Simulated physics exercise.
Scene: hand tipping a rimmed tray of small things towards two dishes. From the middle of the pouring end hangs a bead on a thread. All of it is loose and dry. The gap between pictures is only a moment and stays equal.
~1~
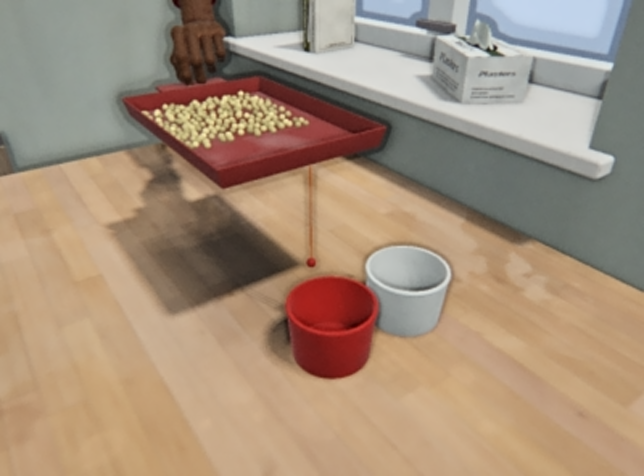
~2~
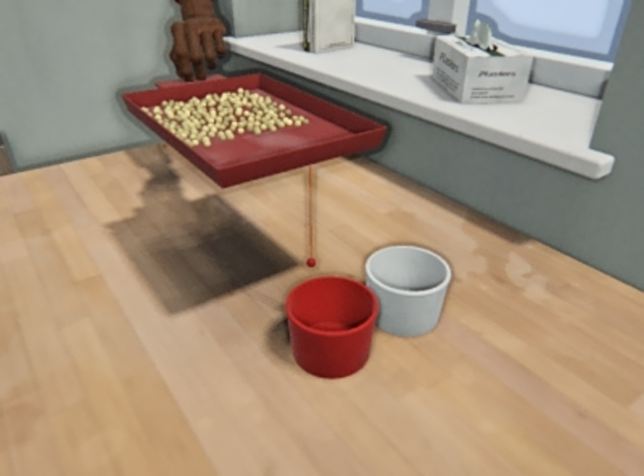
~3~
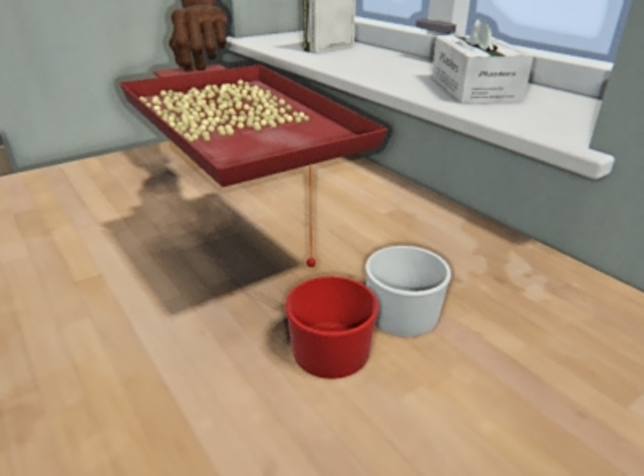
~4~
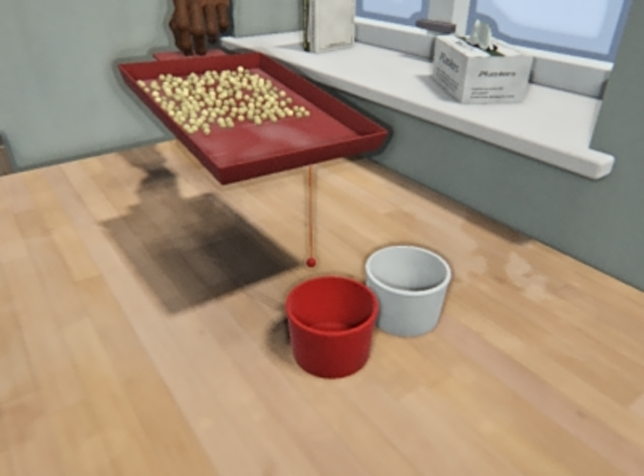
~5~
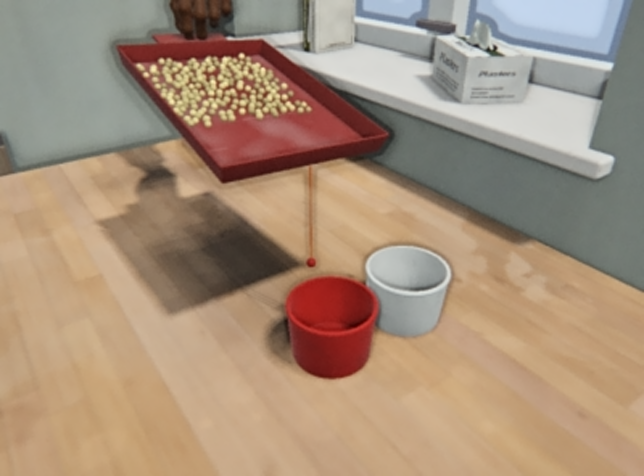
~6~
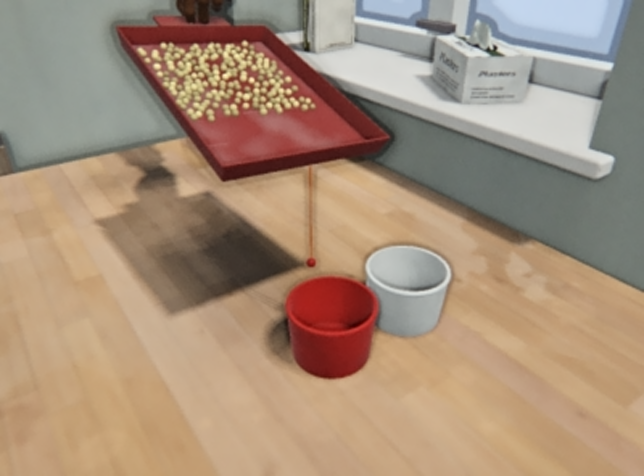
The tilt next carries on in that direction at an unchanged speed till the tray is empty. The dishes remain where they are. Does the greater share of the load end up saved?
Yes.
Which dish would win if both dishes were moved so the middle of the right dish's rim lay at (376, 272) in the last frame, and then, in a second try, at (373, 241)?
Result, try one: The dish at right; try two: The dish at right.
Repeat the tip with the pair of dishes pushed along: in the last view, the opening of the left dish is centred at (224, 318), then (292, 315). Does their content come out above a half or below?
Catch, run one: Below the halfway mark; run two: Past the halfway mark.
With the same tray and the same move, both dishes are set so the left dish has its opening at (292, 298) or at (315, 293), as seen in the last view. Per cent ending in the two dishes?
About 80 and 80 per cent respectively.
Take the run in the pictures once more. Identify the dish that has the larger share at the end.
That one is the rightward one.
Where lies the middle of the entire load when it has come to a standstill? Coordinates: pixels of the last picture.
Around (398, 311), give or take.
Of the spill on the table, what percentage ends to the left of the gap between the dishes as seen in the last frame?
I reckon around 50 per cent.
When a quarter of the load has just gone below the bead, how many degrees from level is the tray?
About 75 degrees.
Just after the last frame, tray tipped steeply; the larger part on the tray; just a few in the left dish; about a tenth in the right dish; just a few outside both; about a tenth in the air.
A moment on, tray tipped past a quarter turn; about a tenth on the tray; about a tenth in the left dish; roughly half in the right dish; about a tenth outside both; roughly a quarter in the air.
Further on, tray tipped past a quarter turn; about a tenth in the left dish; roughly two thirds in the right dish; roughly a quarter outside both.
When it is over, tray tipped past a quarter turn; about a tenth in the left dish; roughly two thirds in the right dish; roughly a quarter outside both.
